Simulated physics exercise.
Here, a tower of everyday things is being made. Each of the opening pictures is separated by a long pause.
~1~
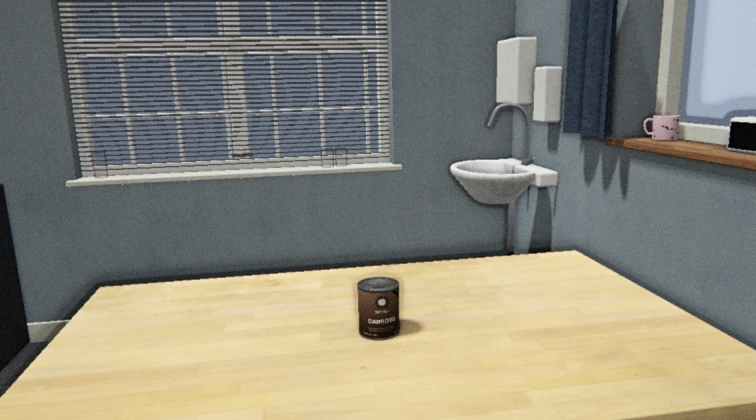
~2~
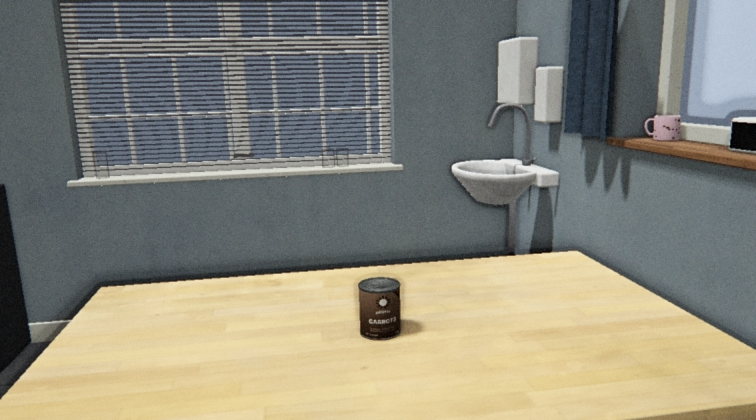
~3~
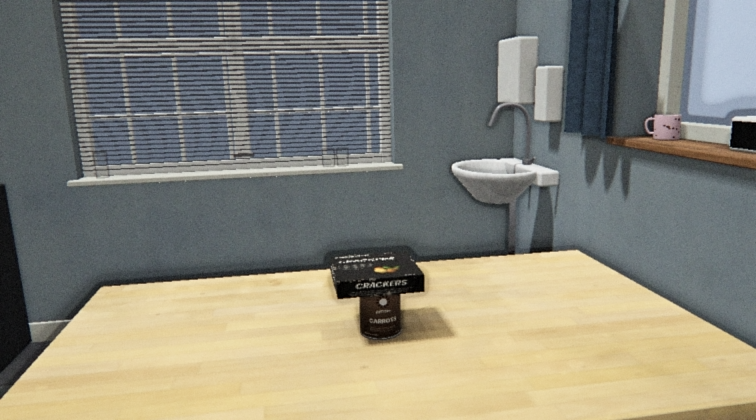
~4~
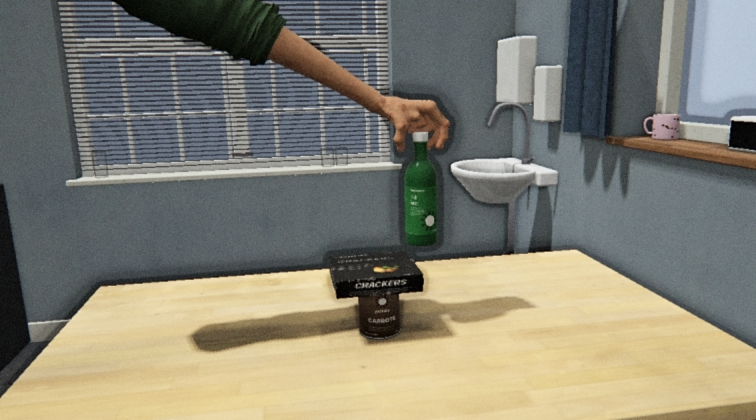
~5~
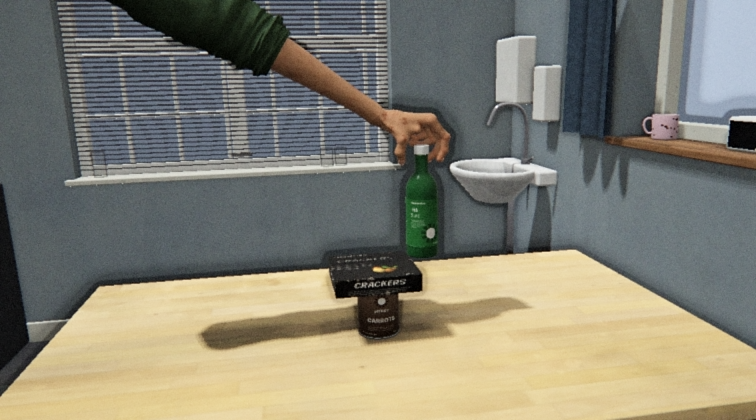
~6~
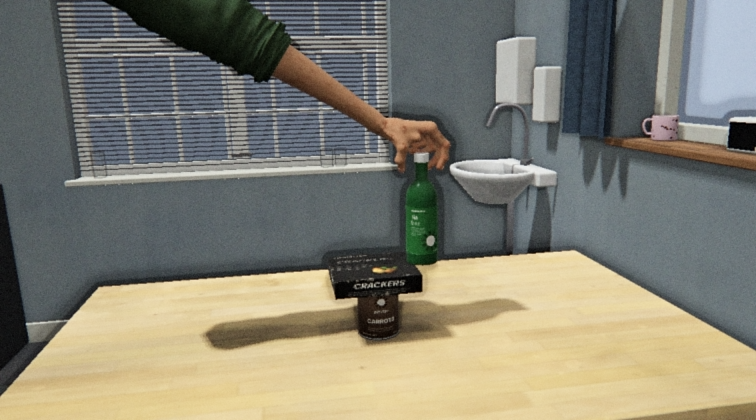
In a room with blue-grey walls, a small dark can stands alone on a light wooden table, and then a flat black box of crackers sits on top of it. A hand in a green sleeve holds a green bottle by its cap and lowers it slightly to the box's right side.
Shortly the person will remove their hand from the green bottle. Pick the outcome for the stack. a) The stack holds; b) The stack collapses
(b) The stack collapses.
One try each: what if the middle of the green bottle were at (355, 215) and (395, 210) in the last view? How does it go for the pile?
The first try leaves the pile standing, the second leaves it standing.
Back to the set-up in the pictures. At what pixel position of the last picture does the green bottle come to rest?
The object winds up at approximately (501, 301).
Then, 0.30 s after the last picture, green bottle now fallen; black packet tipped 31° from how it was.
Then, 0.50 s after the last picture, black packet on its side.
Then, 0.60 s after the last picture, black packet now fallen.
At rest, fallen, green bottle and black packet; brown tin in place. Seen from the same camera at the end, green bottle near (501, 301). The pile loses its balance.
